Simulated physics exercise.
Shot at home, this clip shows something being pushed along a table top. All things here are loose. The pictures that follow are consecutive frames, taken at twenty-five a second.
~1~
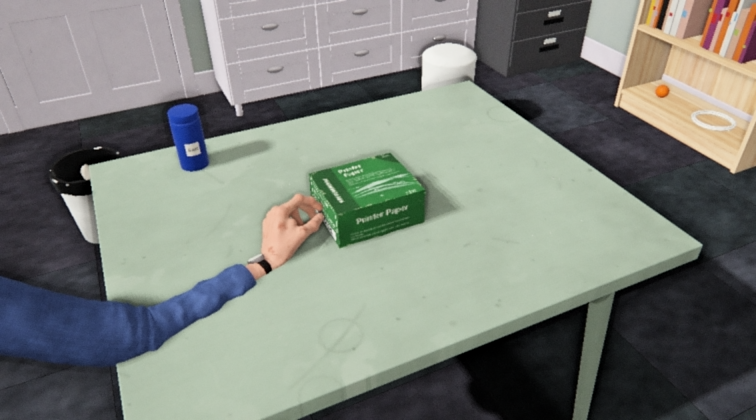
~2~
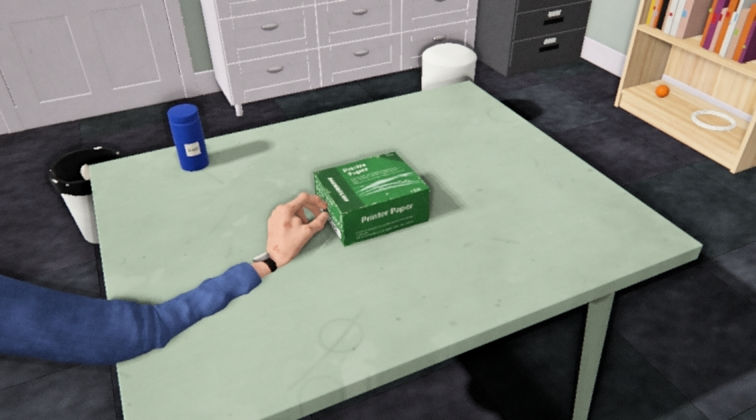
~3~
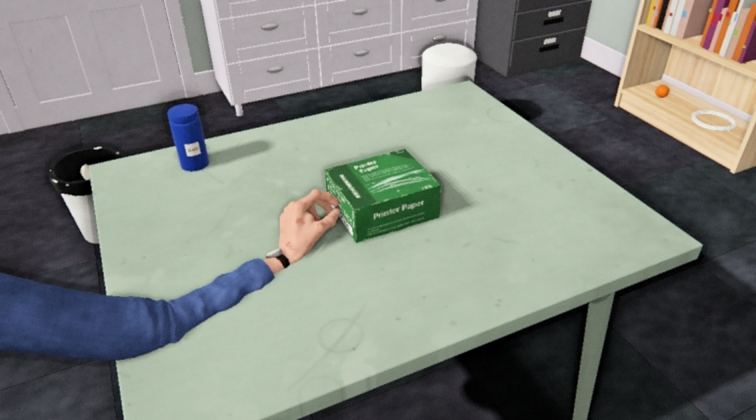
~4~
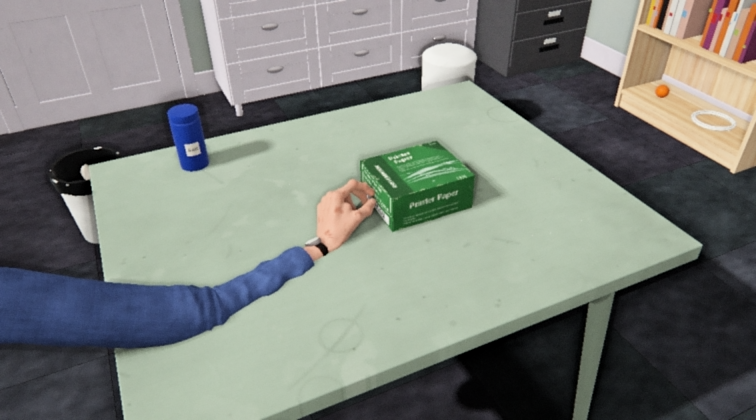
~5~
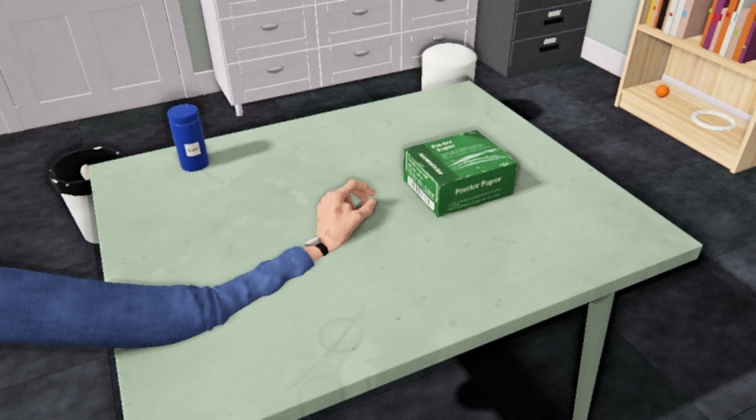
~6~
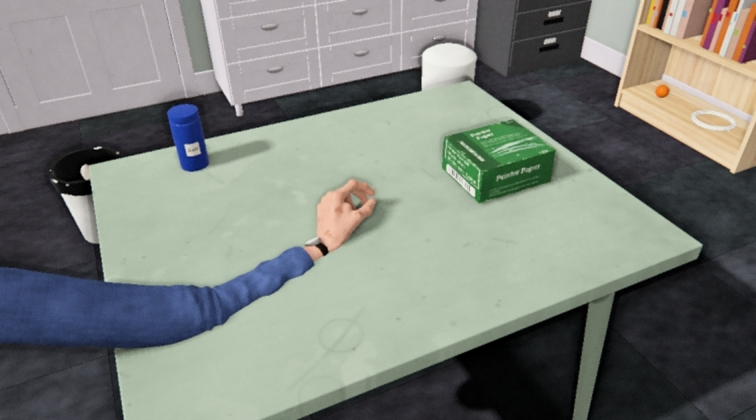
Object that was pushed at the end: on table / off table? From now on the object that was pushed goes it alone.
Off table.
Then, 0.30 s on from there, green box now off the table.
Then, 0.50 s on from there, things are still on the move.
In the end, off the table, green box.
